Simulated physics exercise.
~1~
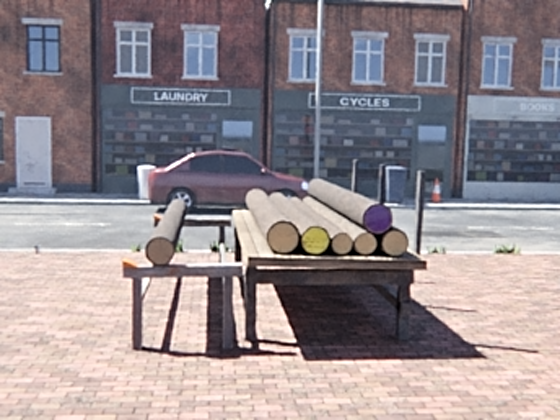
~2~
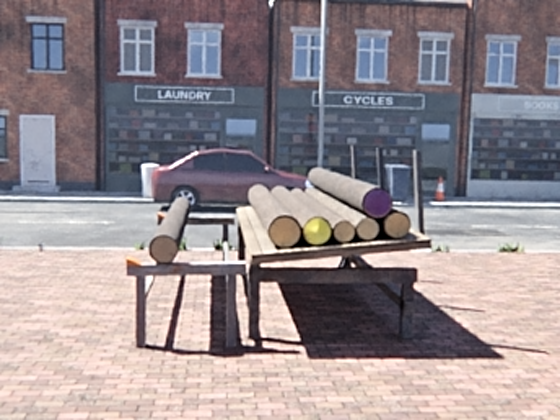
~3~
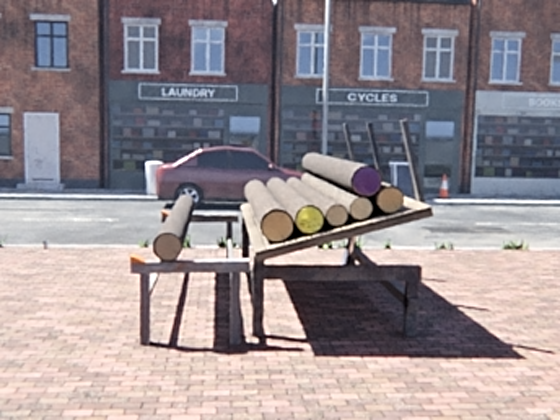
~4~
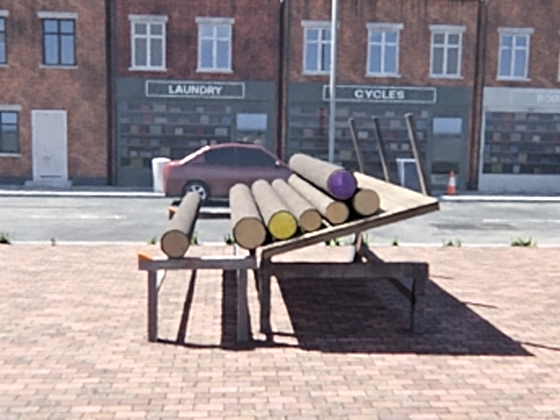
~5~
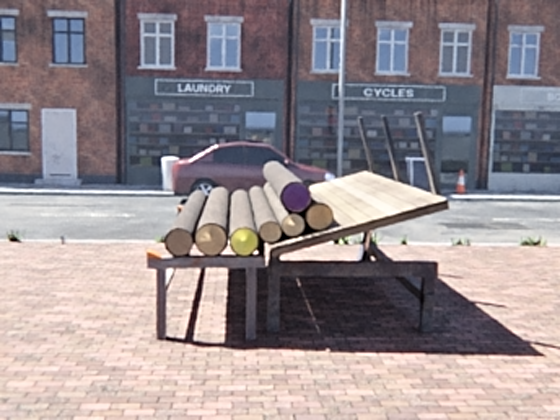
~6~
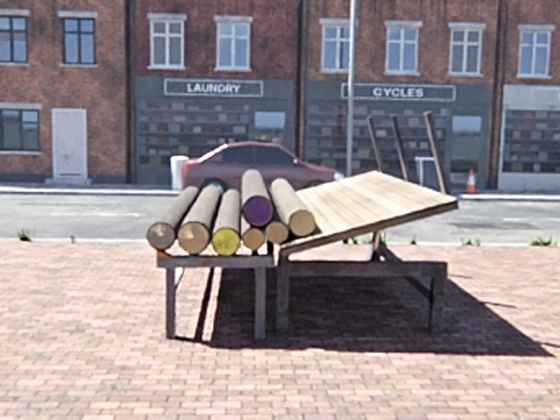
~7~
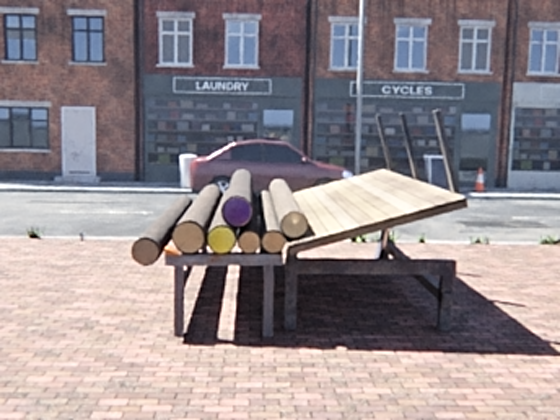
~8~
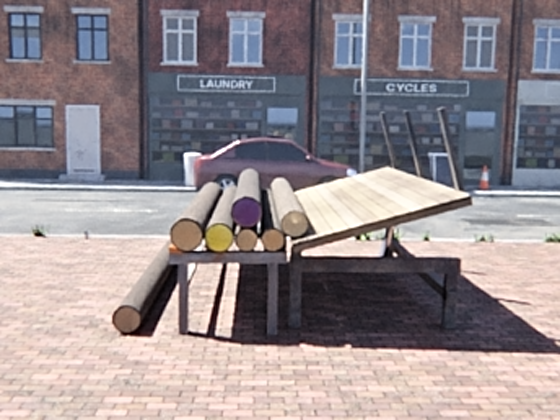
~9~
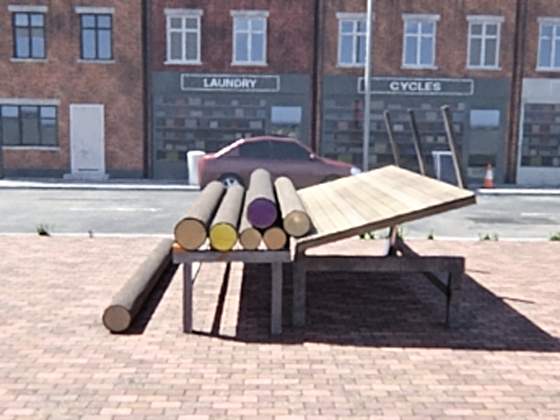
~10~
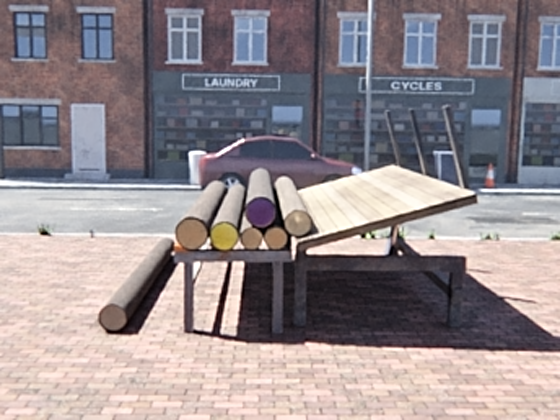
On a brick-paved yard, a tilting deck rolls poles left onto a rack, and one drops off.
